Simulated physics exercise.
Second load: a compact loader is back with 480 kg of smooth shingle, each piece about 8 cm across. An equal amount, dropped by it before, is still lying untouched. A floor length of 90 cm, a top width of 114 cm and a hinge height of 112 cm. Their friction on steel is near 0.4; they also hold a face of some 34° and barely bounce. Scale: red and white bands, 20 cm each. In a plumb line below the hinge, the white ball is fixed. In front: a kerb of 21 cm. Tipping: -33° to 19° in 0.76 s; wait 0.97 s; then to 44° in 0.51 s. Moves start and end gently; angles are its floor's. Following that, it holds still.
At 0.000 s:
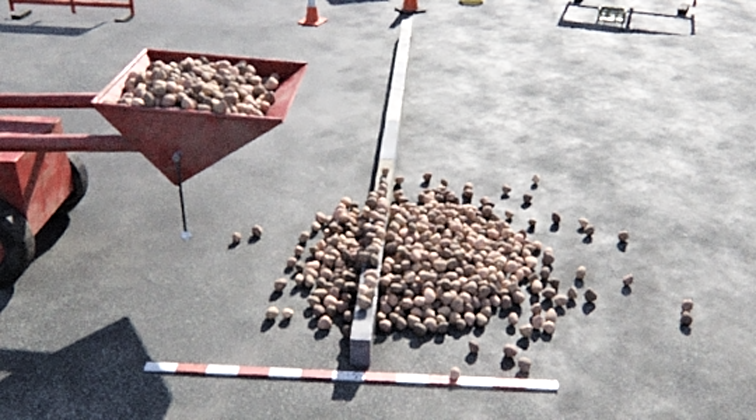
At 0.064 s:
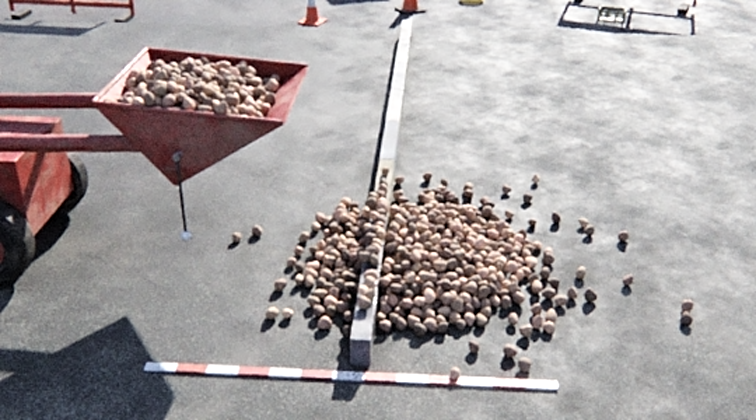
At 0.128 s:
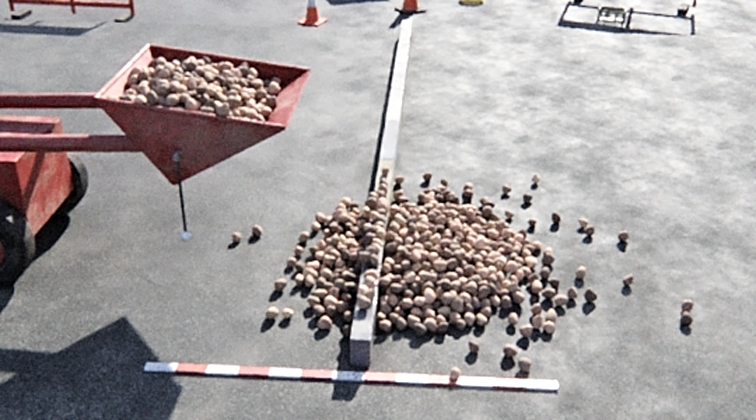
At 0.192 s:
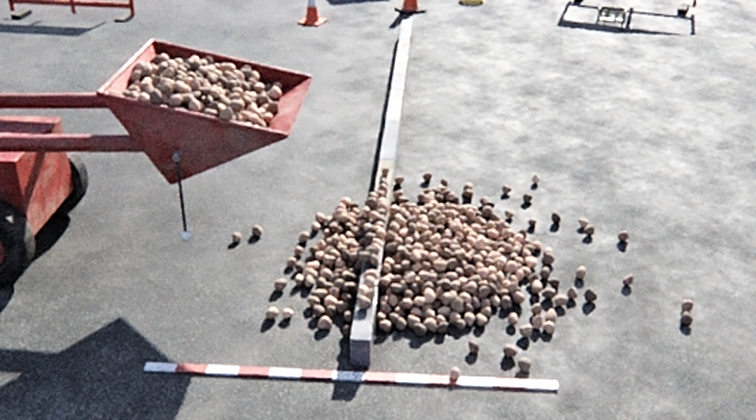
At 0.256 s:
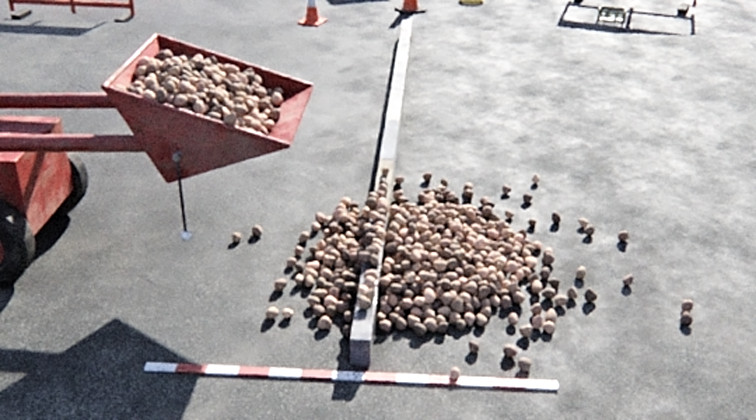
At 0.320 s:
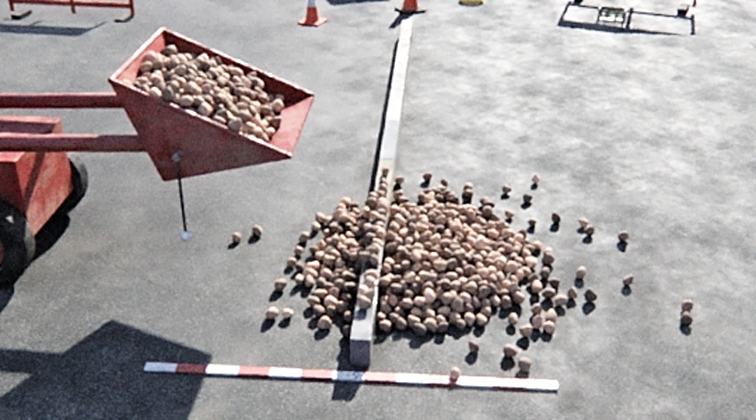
A red loader bucket heaped with smooth, pale brown stones tilts slowly at upper left, its rear edge rising and its front lip dipping, while the stones inside shift slightly toward the lip. The view looks down from a fixed position on sunlit grey paving. A pile of similar stones lies still across a pale kerb, near a red-and-white banded strip, with orange cones behind.
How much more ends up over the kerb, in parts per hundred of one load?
Close to 8 parts in a hundred.
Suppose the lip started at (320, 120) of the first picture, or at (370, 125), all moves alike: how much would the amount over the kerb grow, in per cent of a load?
Case one about 40 %, case two about 80 %.
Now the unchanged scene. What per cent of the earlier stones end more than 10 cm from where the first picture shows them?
Roughly 5 % of them.
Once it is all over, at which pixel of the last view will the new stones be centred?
In the last view, somewhere near (324, 245).
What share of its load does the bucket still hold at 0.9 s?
About 95 per cent is held.
After 0.6 s the floor is at 11°; in per cent of one load, 100 in the bucket, 21 on this side of the kerb, 79 over the kerb; the foremost stones are at (619, 268).
After 0.9 s the floor is at 19°; in per cent of one load, 95 in the bucket, 26 on this side of the kerb, 79 over the kerb; the foremost stones are at (619, 268).
After 2.7 s the floor is at 44°; in per cent of one load, 0 in the bucket, 114 on this side of the kerb, 86 over the kerb; the foremost stones are at (619, 268).
After 5.4 s the floor is at 44°; in per cent of one load, 0 in the bucket, 114 on this side of the kerb, 86 over the kerb; the foremost stones are at (619, 268). Net gain over the kerb, 8.
